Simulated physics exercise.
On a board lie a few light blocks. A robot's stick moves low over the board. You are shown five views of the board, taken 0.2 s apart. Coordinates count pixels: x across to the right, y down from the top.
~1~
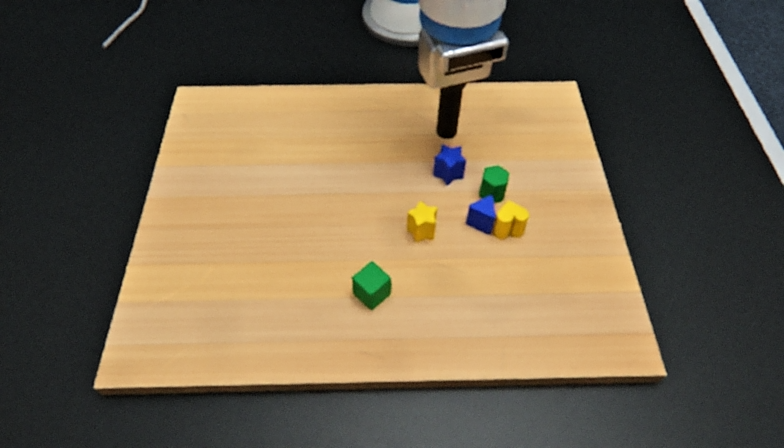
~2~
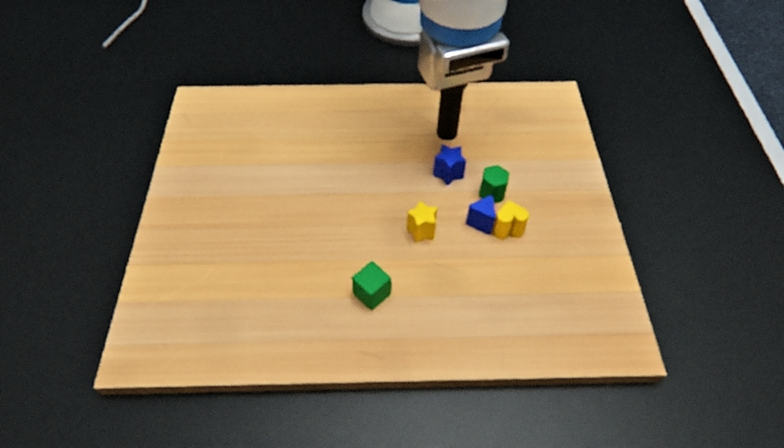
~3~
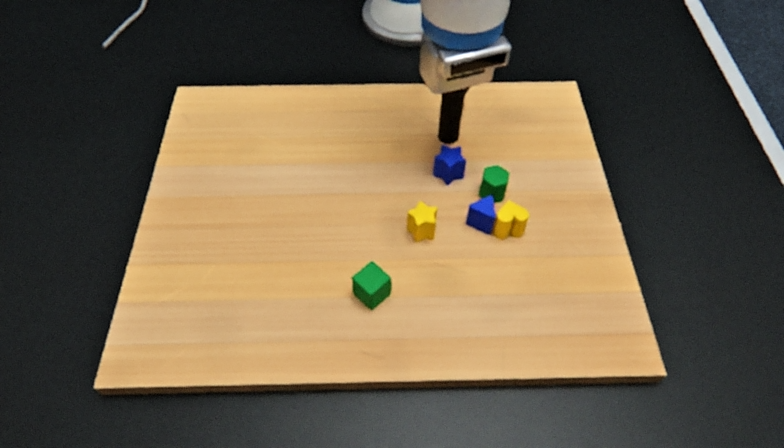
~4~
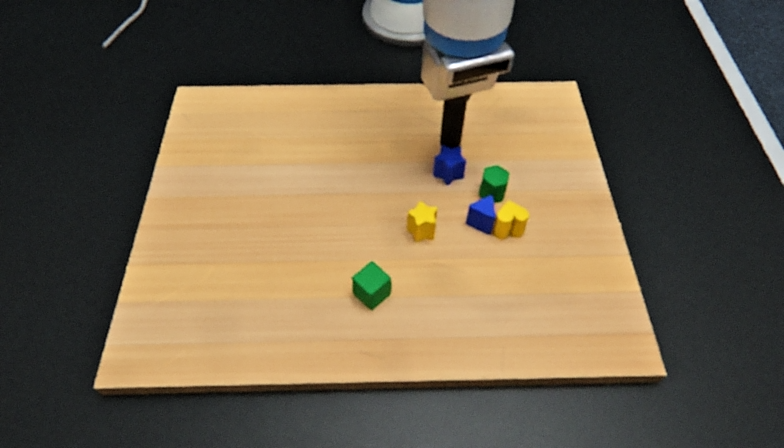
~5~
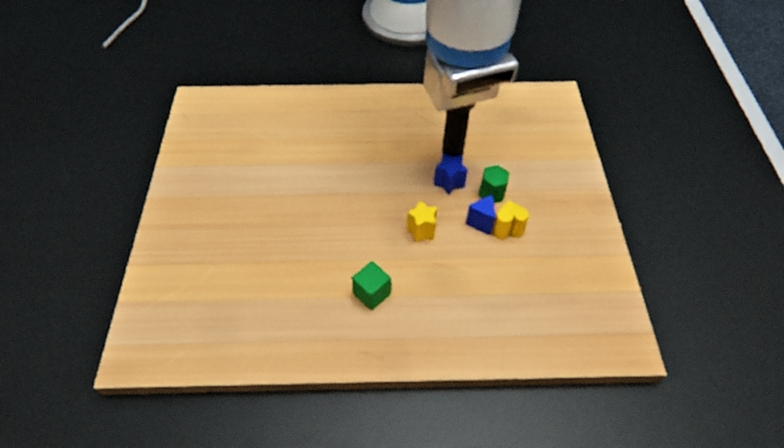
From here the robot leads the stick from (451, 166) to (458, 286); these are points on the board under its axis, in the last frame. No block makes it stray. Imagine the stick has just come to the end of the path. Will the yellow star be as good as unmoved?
No, that is not how it ends up.
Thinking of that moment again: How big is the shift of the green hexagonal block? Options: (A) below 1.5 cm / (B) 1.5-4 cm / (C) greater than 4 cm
The one that fits is A, below 1.5 cm.
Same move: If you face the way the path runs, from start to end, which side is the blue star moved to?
Well, taking the path from its start to its end as straight ahead, the blue star moves to the right.
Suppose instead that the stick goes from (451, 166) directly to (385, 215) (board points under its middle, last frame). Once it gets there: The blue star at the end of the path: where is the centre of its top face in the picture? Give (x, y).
By then it is at (442, 179).
The first path, step by step. One third of the way, stick at (456, 189); blue star at (454, 202); blue three-sided block at (484, 208), turned 15° anticlockwise.
Two thirds of the way, stick at (459, 229); yellow star at (422, 223), turned 65° clockwise; blue star at (454, 243), turned 15° clockwise; blue three-sided block at (481, 215), turned 65° anticlockwise.
At the end, stick at (460, 274); yellow star at (422, 223), turned 65° clockwise; blue star at (447, 287), turned 30° clockwise; blue three-sided block at (481, 215), turned 65° anticlockwise; green hexagonal block in place.
